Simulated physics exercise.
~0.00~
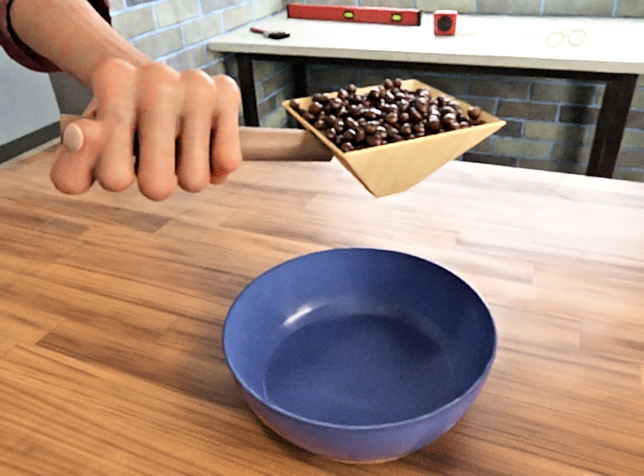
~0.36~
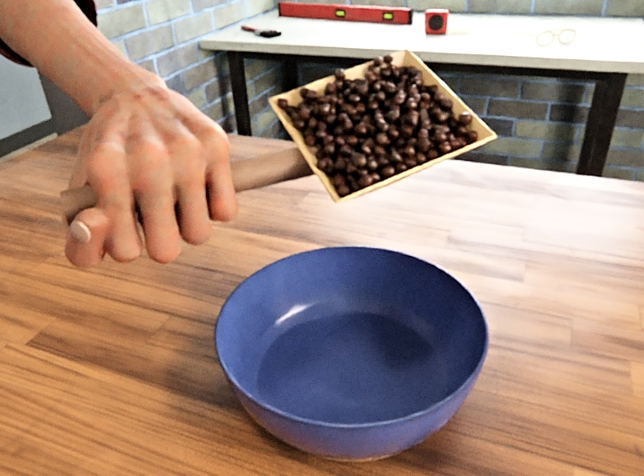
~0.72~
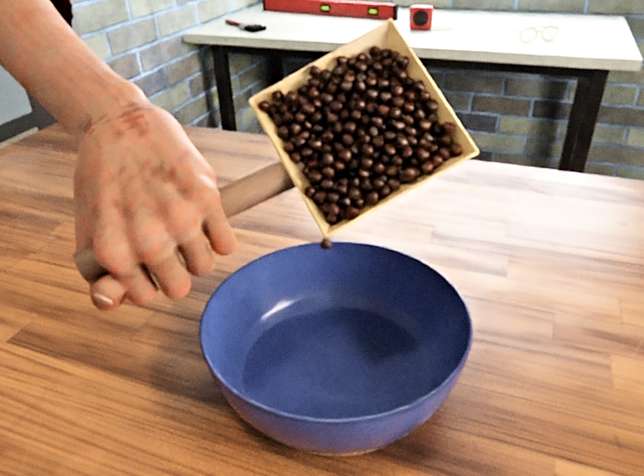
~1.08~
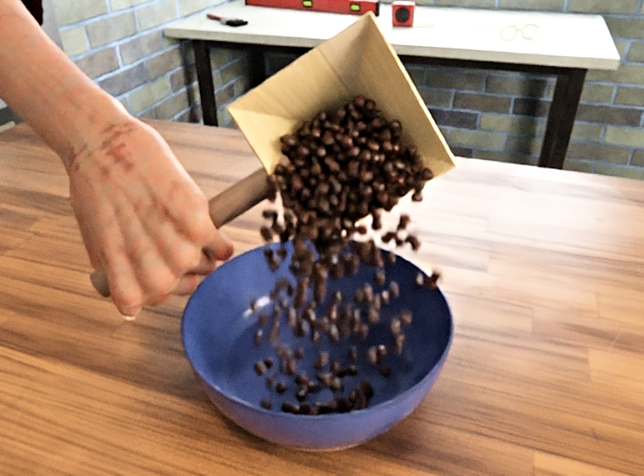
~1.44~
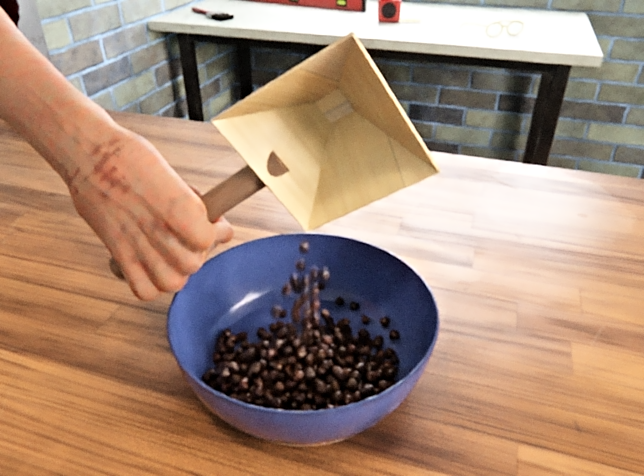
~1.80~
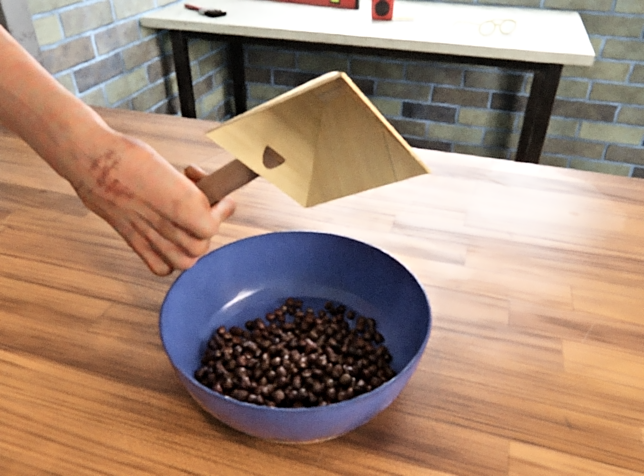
A hand held a wooden scoop full of coffee beans above a blue bowl on a wooden table, then steadily tipped it over until the beans tumbled out, leaving the scoop upturned and empty and a dark heap of beans in the bowl.
